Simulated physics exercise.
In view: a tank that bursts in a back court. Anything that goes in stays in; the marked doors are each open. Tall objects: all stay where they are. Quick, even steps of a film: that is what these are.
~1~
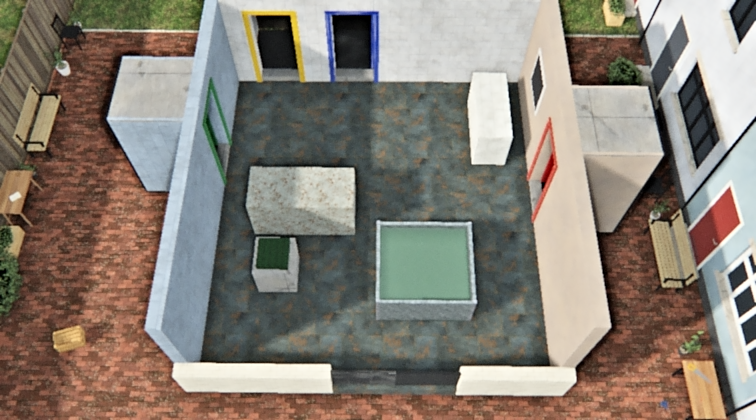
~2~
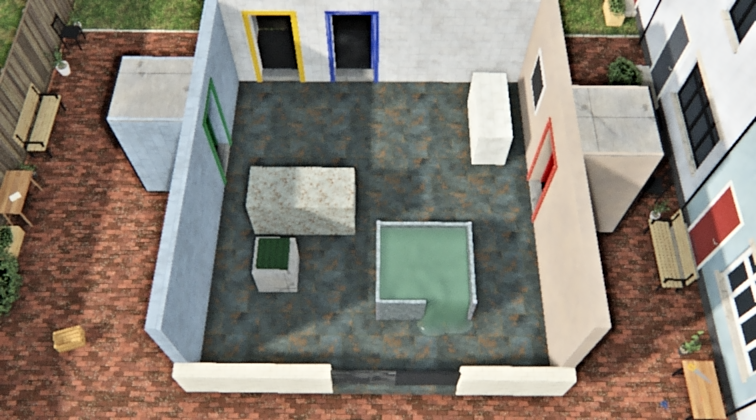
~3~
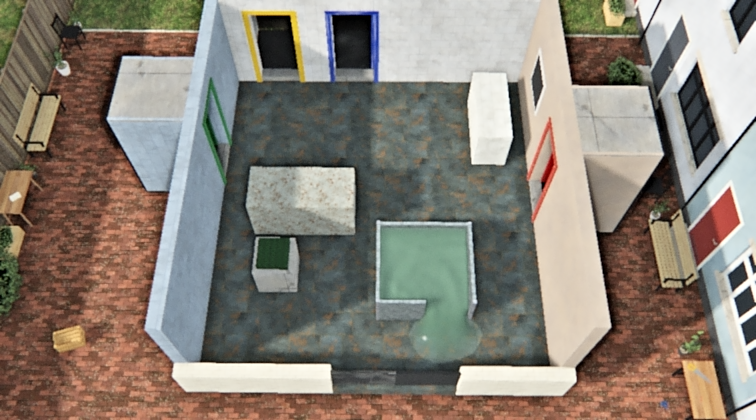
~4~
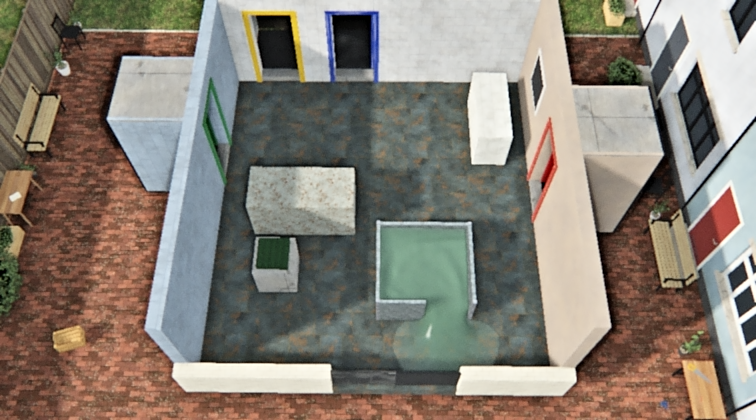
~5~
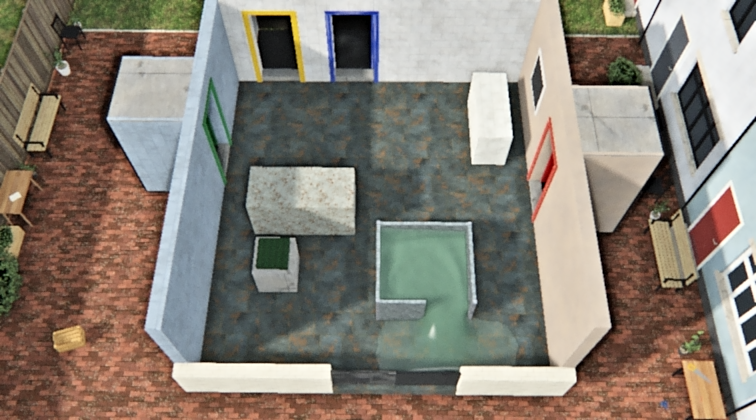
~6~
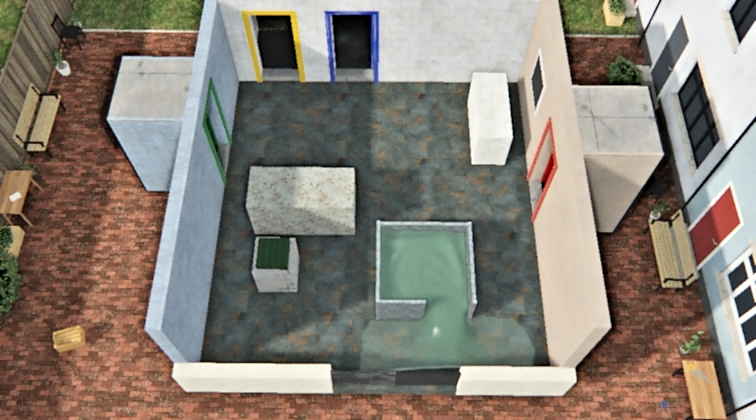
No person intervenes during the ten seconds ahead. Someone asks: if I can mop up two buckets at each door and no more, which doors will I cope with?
The red door: You will cope; the yellow door: You will cope; the blue door: You will cope; the green door: You will cope.
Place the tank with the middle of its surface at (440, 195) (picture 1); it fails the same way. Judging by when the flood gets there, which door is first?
The one in red, that's the one.
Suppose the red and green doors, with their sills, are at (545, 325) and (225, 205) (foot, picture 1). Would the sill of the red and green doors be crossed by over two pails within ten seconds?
In short: The red one lets more in; the green one stays under.
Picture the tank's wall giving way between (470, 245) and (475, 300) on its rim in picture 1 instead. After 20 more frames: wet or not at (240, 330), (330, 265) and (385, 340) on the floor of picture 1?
Log: Point 1 inundated; point 2 unreached; point 3 inundated.
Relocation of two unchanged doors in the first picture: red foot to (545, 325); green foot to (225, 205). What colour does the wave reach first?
I'd say the one in red is reached first.
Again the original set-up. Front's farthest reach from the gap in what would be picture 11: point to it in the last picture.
About at (257, 375).
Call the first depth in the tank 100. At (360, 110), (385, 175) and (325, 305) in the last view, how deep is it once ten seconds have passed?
About 4, 2 and 4 per cent.
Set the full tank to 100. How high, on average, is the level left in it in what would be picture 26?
Estimate: Around 32 per cent.
A moment on, water covers 15 % of the floor; the red door not reached, the yellow door not reached, the blue door not reached, the green door not reached.
Next, water covers 30 % of the floor; the red door not reached, the yellow door not reached, the blue door not reached, the green door not reached.
Then, water covers 50 % of the floor; the red door wet at the sill, nothing in, the yellow door not reached, the blue door not reached, the green door not reached.
Later, water covers 85 % of the floor; the red door wet at the sill, nothing in, the yellow door wet at the sill, nothing in, the blue door wet at the sill, nothing in, the green door wet at the sill, nothing in.
In the end, water covers 95 % of the floor; the red door under two buckets in, the yellow door wet at the sill, nothing in, the blue door wet at the sill, nothing in, the green door wet at the sill, nothing in.
